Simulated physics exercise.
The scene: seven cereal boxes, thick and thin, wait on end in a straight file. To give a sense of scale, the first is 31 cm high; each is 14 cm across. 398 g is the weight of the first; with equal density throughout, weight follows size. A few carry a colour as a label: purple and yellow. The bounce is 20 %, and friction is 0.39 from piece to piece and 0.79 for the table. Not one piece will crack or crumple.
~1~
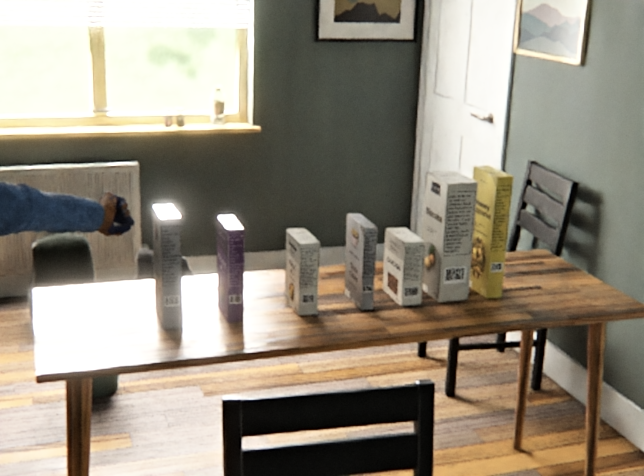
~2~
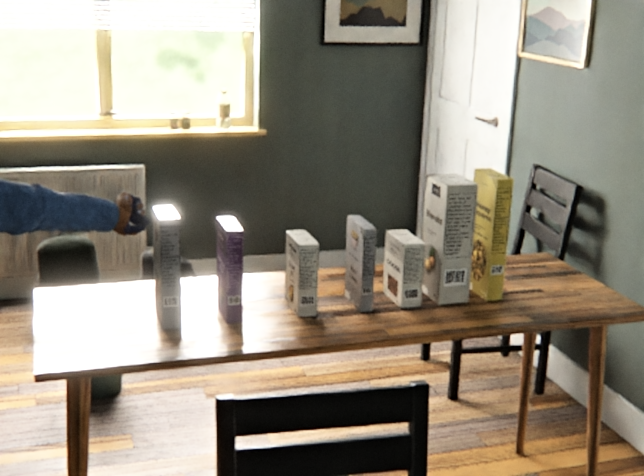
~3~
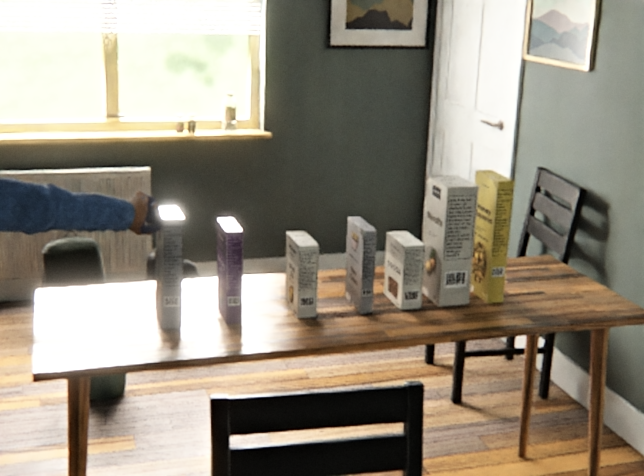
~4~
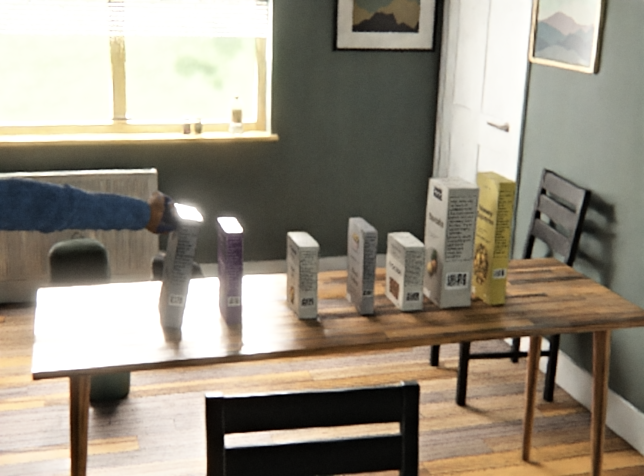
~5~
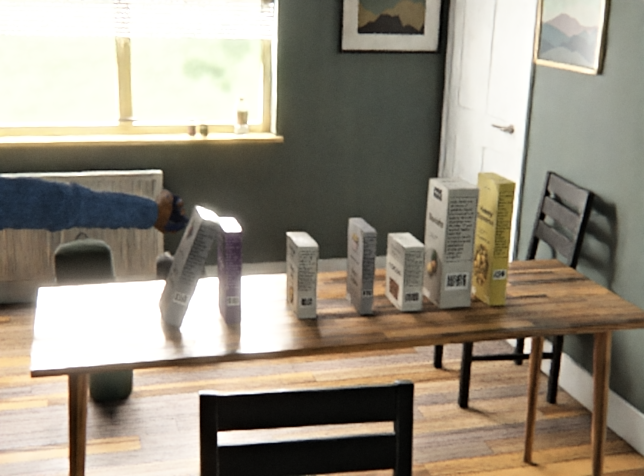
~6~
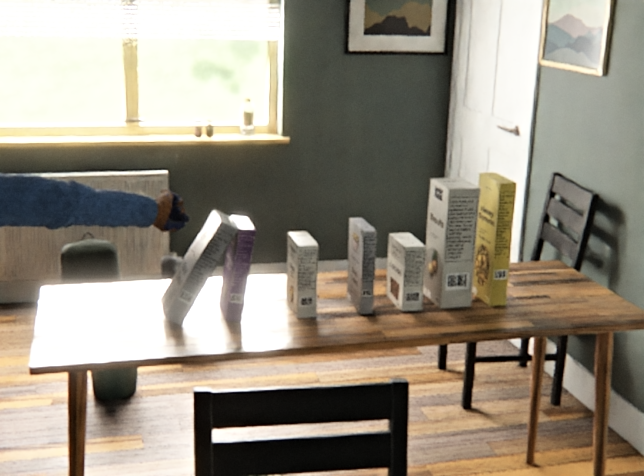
A hand pushes the leftmost box, which tilts right and leans against the purple box.
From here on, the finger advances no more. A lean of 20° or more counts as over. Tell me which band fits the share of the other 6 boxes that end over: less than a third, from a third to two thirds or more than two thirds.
I would say from a third to two thirds of them.
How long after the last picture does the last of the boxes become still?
Around 0.5 s.
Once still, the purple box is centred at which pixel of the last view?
In the final picture its centre lies roughly at (282, 289).
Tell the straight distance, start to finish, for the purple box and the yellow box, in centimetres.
So purple shifts 20 cm, while yellow shifts 0 cm.
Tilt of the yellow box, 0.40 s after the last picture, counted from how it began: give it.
I'd put it at roughly 0 degrees away from its starting angle.
Then, 0.18 s after the last picture, 1 of the 6 other boxes over; purple box leaning 36°.
Then, 0.40 s after the last picture, 2 of the 6 other boxes over; purple box leaning 66°.
At rest, 3 of the 6 other boxes over; purple box leaning 71°; yellow box unmoved. That is 50 per cent. Three left standing. As the last picture would show them, middles, purple box near (282, 289), yellow box near (493, 239).
